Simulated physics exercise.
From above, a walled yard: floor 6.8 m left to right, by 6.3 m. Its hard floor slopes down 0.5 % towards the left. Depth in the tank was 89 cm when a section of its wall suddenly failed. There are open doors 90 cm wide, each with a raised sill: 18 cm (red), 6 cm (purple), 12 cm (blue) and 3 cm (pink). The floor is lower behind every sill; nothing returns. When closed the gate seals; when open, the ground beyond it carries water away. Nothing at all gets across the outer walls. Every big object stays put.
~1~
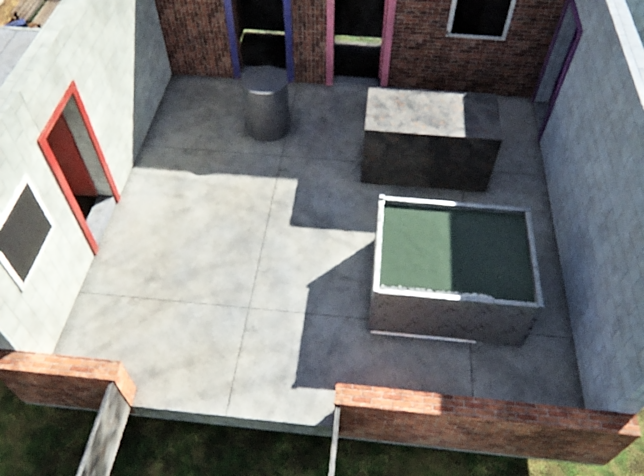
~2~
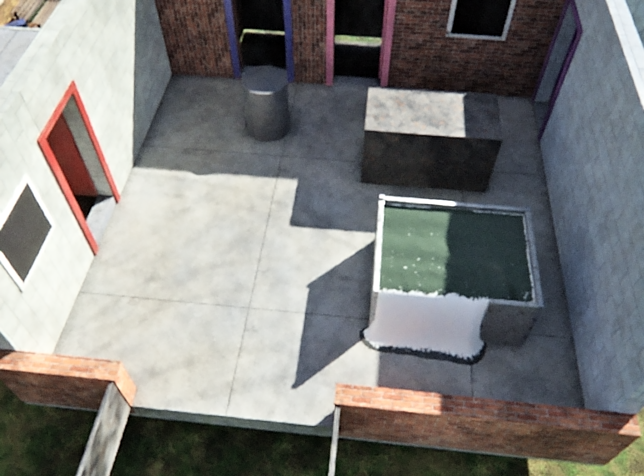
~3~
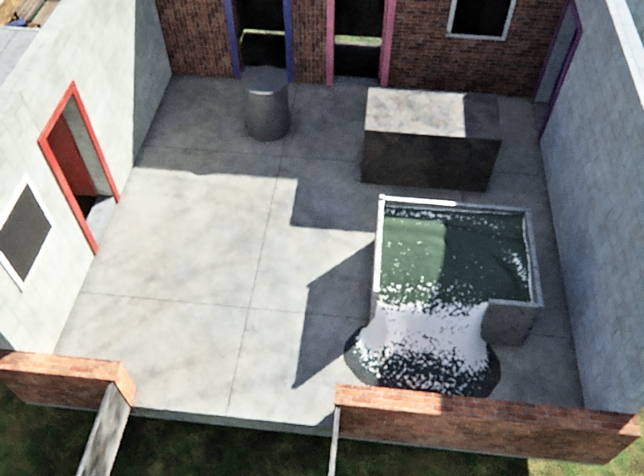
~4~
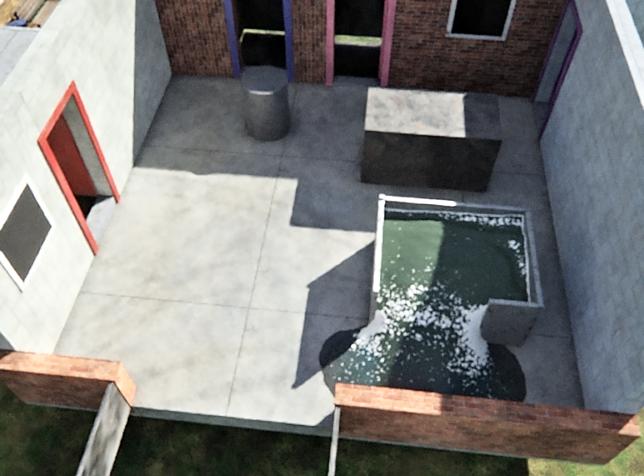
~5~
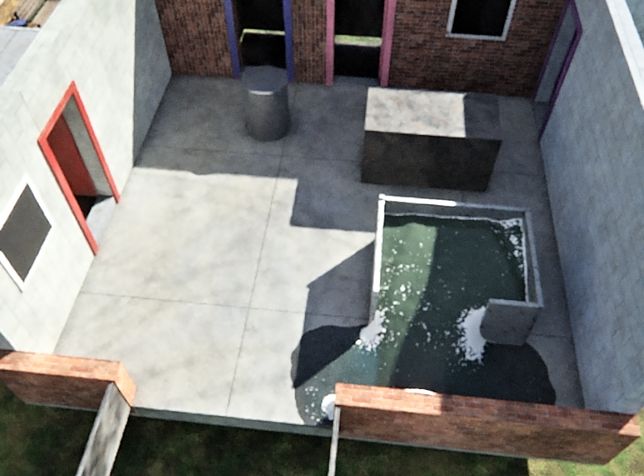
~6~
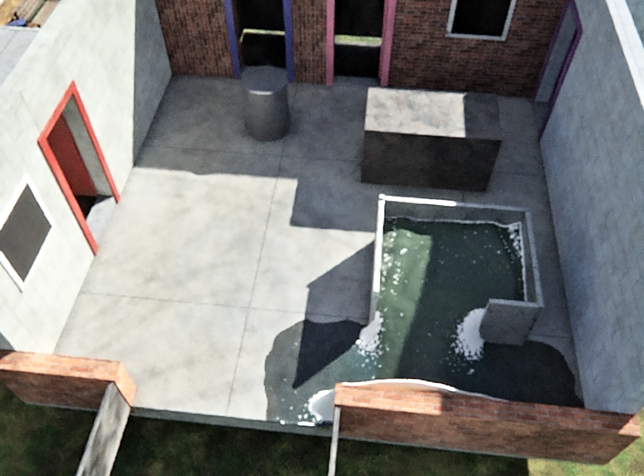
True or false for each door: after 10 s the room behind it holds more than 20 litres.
Red door: False; purple door: True; blue door: False; pink door: False.
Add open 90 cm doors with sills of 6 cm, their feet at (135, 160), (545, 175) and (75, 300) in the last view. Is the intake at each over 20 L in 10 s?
Door 1: Lower; door 2: Lower; door 3: Higher.
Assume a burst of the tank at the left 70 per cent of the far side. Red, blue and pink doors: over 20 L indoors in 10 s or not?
Red: Within the limit; blue: Within the limit; pink: Exceeding the limit.
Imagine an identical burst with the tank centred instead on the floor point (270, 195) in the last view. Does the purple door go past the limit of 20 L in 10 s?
Lab note: Purple door limit not exceeded.
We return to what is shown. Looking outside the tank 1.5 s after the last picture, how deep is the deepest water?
It tops out at some 40 cm.
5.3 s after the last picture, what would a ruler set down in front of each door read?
Depths: Red door 6 cm, purple door 10 cm, blue door 9 cm, pink door 3 cm.
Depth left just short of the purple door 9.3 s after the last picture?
Depth: ~ 4.5 cm.
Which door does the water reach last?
The answer is the blue door.
Then, 0.7 s after the last picture water covers 15 % of the floor and is deepest (54 cm) near (413, 416); red door not reached, purple door not reached, blue door not reached, pink door not reached.
Then, 1.5 s after the last picture water covers 35 % of the floor and is deepest (40 cm) near (579, 433); red door not reached, purple door not reached, blue door not reached, pink door not reached.
Then, 2.8 s after the last picture water covers 50 % of the floor and is deepest (26 cm) near (564, 431); red door 12 cm at the sill, 0 L in, purple door 5 cm at the sill, 0 L in, blue door not reached, pink door not reached.
Then, 5.3 s after the last picture water covers 80 % of the floor and is deepest (15 cm) near (497, 108); red door 6 cm at the sill, 0 L in, purple door 10 cm at the sill, 40 L in, blue door 9 cm at the sill, 0 L in, pink door 3 cm at the sill, 0 L in.
Then, 9.3 s after the last picture water covers 90 % of the floor and is deepest (10 cm) near (130, 174); red door 4 cm at the sill, 0 L in, purple door 5 cm at the sill, 73 L in, blue door 8 cm at the sill, 0 L in, pink door 4 cm at the sill, 2 L in.
